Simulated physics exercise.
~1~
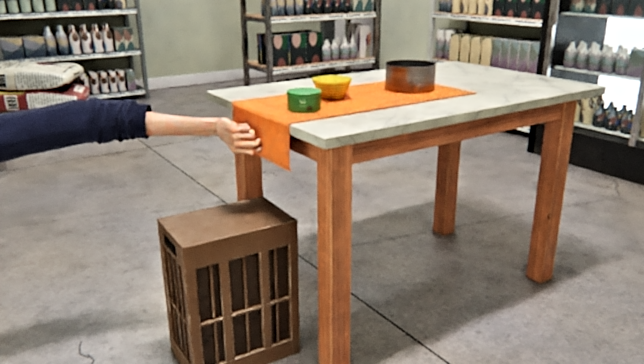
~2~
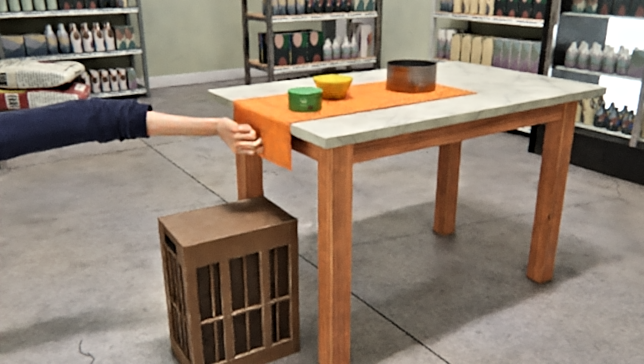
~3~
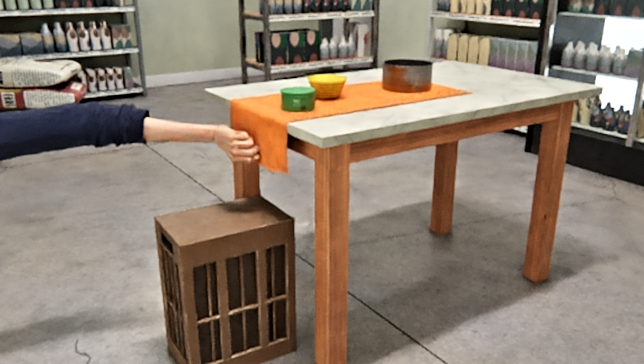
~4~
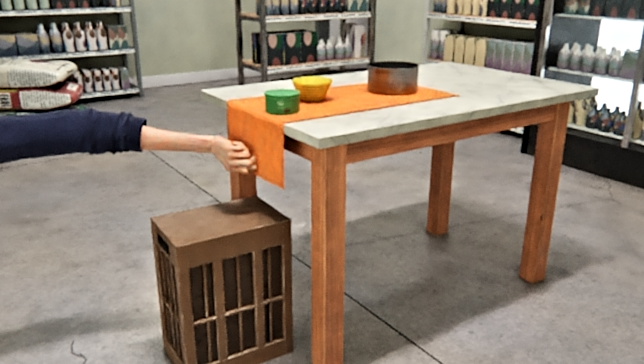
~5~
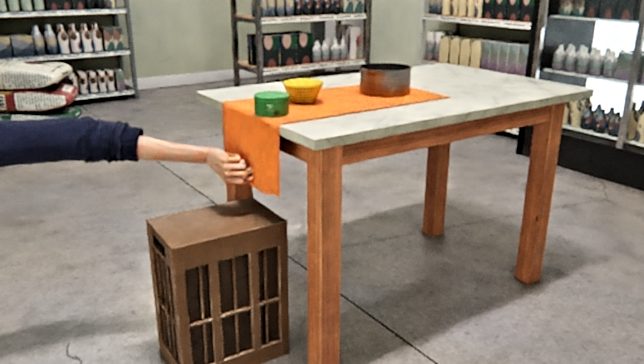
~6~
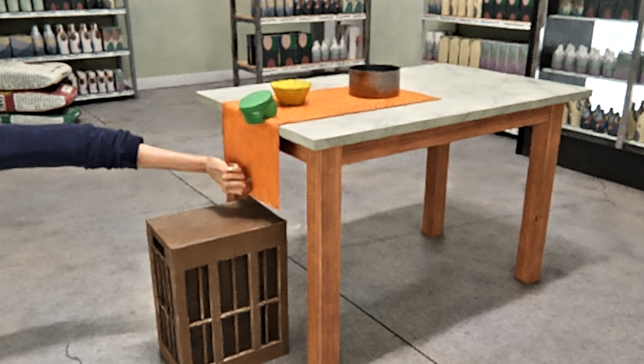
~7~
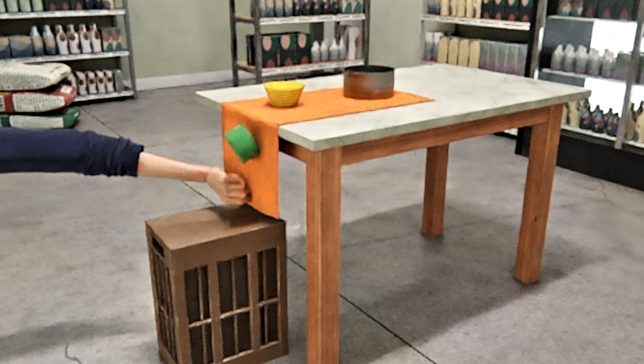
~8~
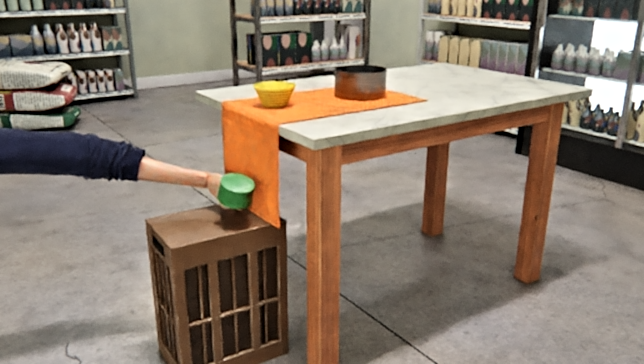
In a room with shelves of bottles along the back, a green tub, a yellow bowl and a dark pot sit on an orange cloth laid over a wooden-legged table. A hand reaching in from the left grips the cloth's hanging end above a brown crate. It draws the cloth downward, and all three items ride slowly toward the left end. The green tub reaches the edge, tips and drops off along the hanging cloth. It ends up beside the hand just above the crate, while the yellow bowl and the pot remain on the table.
